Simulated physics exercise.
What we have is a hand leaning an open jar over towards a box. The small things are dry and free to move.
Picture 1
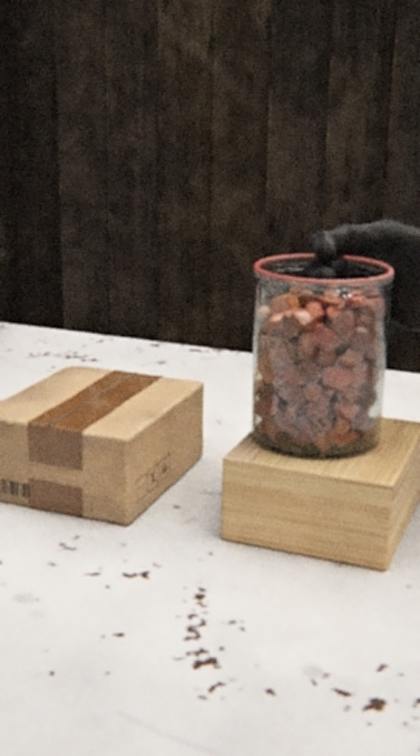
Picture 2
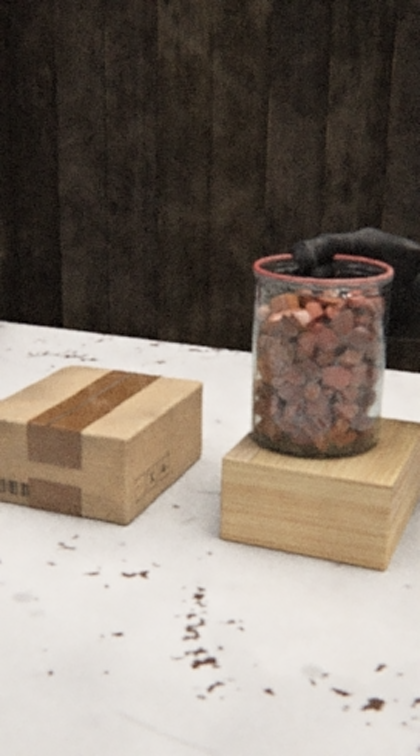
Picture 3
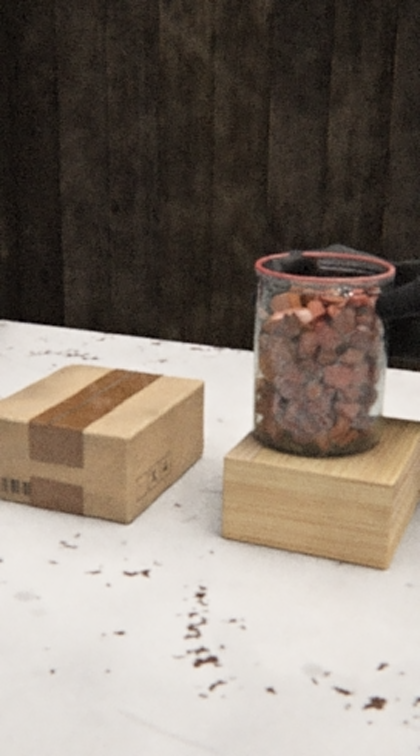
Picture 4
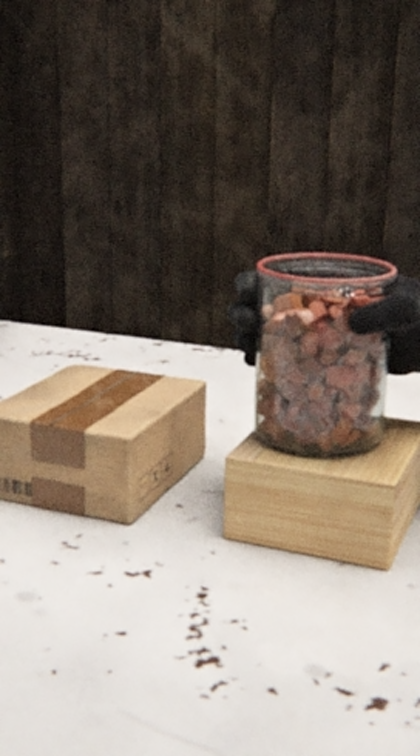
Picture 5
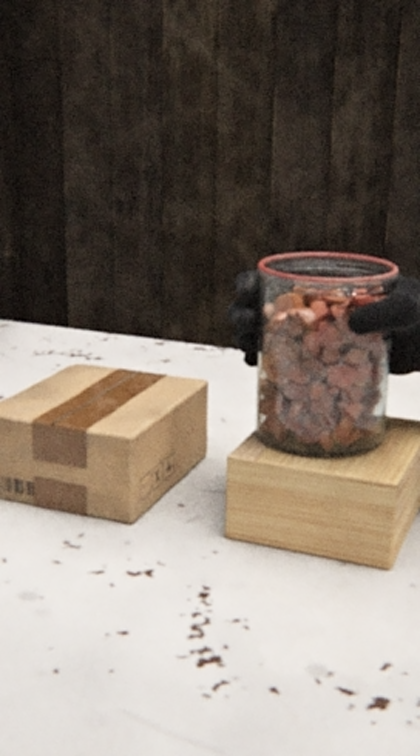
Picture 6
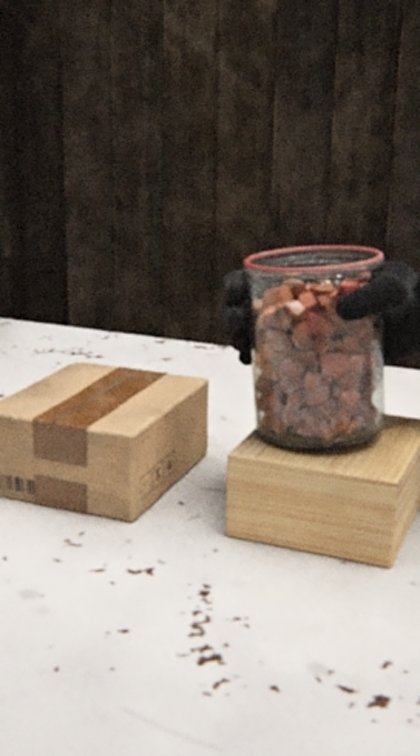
In the video, a black-gloved hand moves from the rim of an open jar of reddish chunks on a wooden block to grip its side, then leans it slightly left, toward a taped cardboard box on a white surface.
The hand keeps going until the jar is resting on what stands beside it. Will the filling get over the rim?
The load runs out, at least in part.
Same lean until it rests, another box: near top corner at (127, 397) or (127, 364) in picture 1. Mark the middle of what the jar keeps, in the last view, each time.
One: (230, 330). Two: (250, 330).
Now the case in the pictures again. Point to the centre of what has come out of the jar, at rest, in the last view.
Near (78, 378).
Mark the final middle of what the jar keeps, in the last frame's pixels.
Near (199, 358).
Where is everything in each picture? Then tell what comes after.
The first frame shows jar near (319, 353), nearly full of bits of crushed brick; box near (97, 437), its top about level with the jar's foot.
The second frame shows jar near (319, 353), upright; rim near (260, 263); top of the contents near (336, 323).
The third frame shows jar near (320, 351), upright; rim near (262, 262); box near (98, 435).
The fourth frame shows jar near (322, 352), upright; rim near (264, 262); top of the contents near (340, 322).
The fifth frame shows jar near (324, 351), upright; rim near (265, 262); box near (101, 435).
The sixth frame shows jar near (316, 343), leaning 5°; rim near (251, 259); box near (102, 433), its top about level with the jar's foot.
Then, 0.53 s on from there, the jar leans 46°; everything is still inside.
Then, 1.00 s on from there, the jar leans 82°; a stray few of the bits of crushed brick out of it.
Then, 1.40 s on from there, the jar rests on the box at 85°; a small part of the bits of crushed brick out of it.
In the end, the jar rests on the box at 85°; a small part of the bits of crushed brick out of it.
